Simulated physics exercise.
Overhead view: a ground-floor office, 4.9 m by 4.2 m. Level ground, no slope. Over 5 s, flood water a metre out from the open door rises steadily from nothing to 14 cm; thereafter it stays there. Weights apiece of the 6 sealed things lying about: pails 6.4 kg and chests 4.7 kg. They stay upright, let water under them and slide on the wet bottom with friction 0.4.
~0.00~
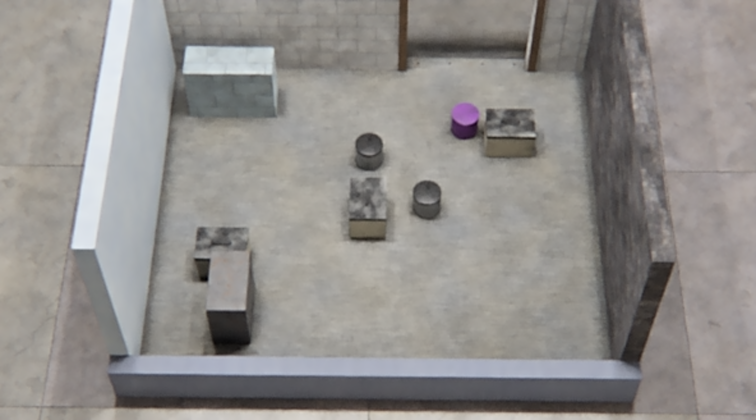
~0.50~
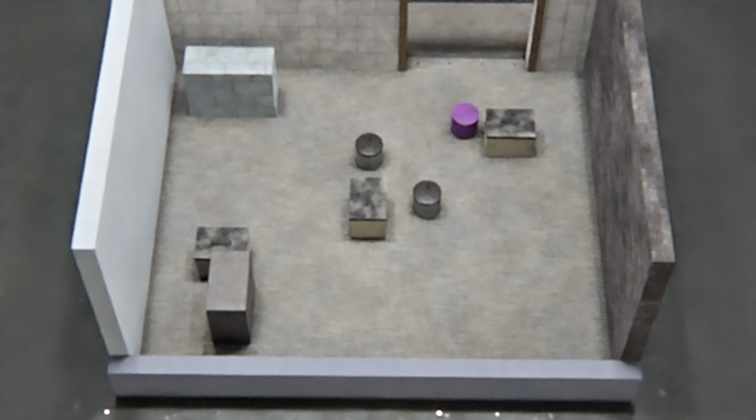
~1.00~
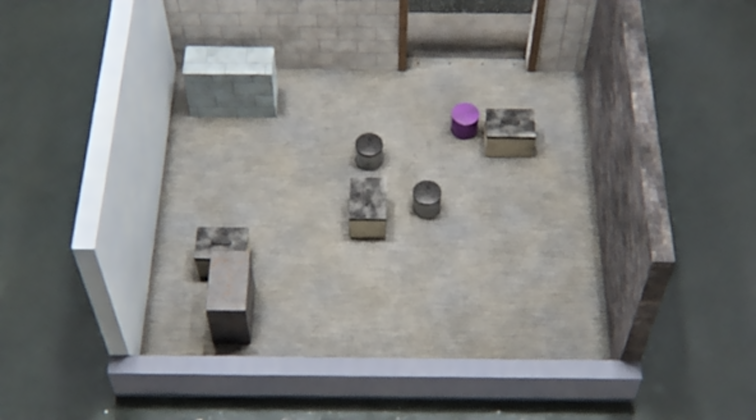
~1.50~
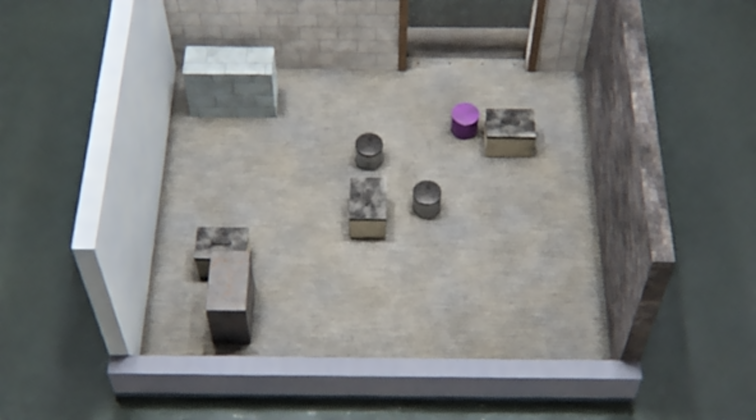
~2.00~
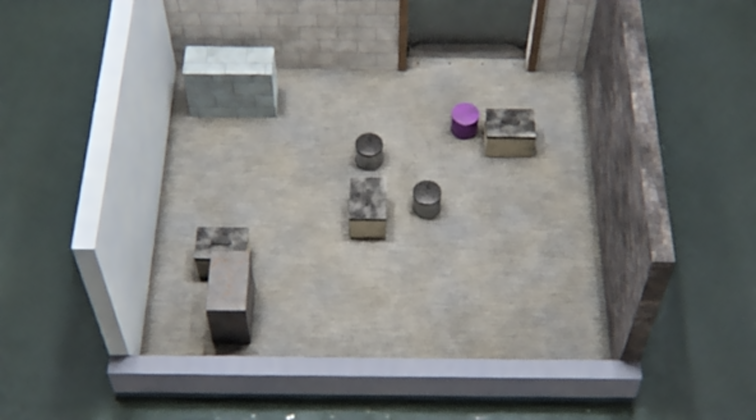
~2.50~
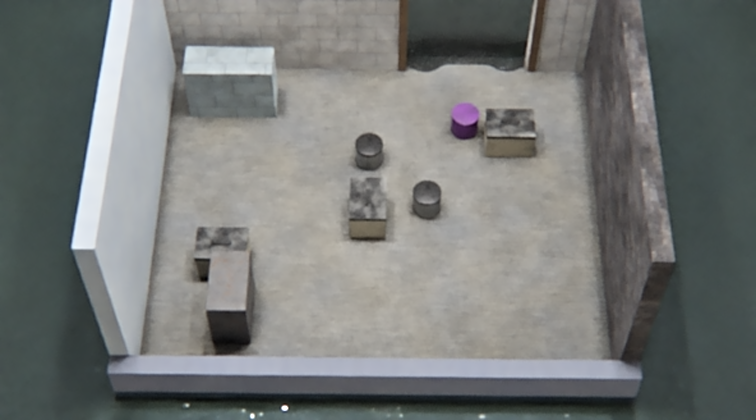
To begin with, a walled room seen from above holds a purple pail, two dark pails and several box-shaped chests on a dry floor, with pale ground outside. Dark water then surrounds the walls and shows beyond the back doorway, while everything inside stays still on the uncovered floor.
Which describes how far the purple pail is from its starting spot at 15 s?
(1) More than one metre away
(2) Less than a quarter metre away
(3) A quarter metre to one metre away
Option 1: More than one metre away.
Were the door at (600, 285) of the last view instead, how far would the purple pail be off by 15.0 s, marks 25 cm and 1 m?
You'd see the purple pail hardly budge.
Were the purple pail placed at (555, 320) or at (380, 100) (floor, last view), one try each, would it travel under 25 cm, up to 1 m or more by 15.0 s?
First try: It covers a big distance; second try: It scarcely moves.
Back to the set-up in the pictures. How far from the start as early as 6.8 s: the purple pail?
Displacement by then near 50 cm.
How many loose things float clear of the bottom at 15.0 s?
The count is 3.
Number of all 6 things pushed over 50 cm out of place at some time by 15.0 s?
That makes 3.
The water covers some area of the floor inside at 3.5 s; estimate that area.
That flooded area is roughly 1.0 m2.
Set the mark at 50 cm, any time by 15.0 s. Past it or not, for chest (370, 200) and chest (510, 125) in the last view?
In that order: Beyond and beyond.
After 3.5 s the purple pail is near (466, 114), 0.0 m from its start, aground; 0 afloat.
After 6.8 s the purple pail is near (467, 151), 0.5 m from its start, aground; 0 afloat.
After 11.0 s the purple pail is near (485, 203), 1.3 m from its start, aground; 2 afloat.
After 15.0 s the purple pail is near (486, 231), 1.6 m from its start, aground; 3 afloat.
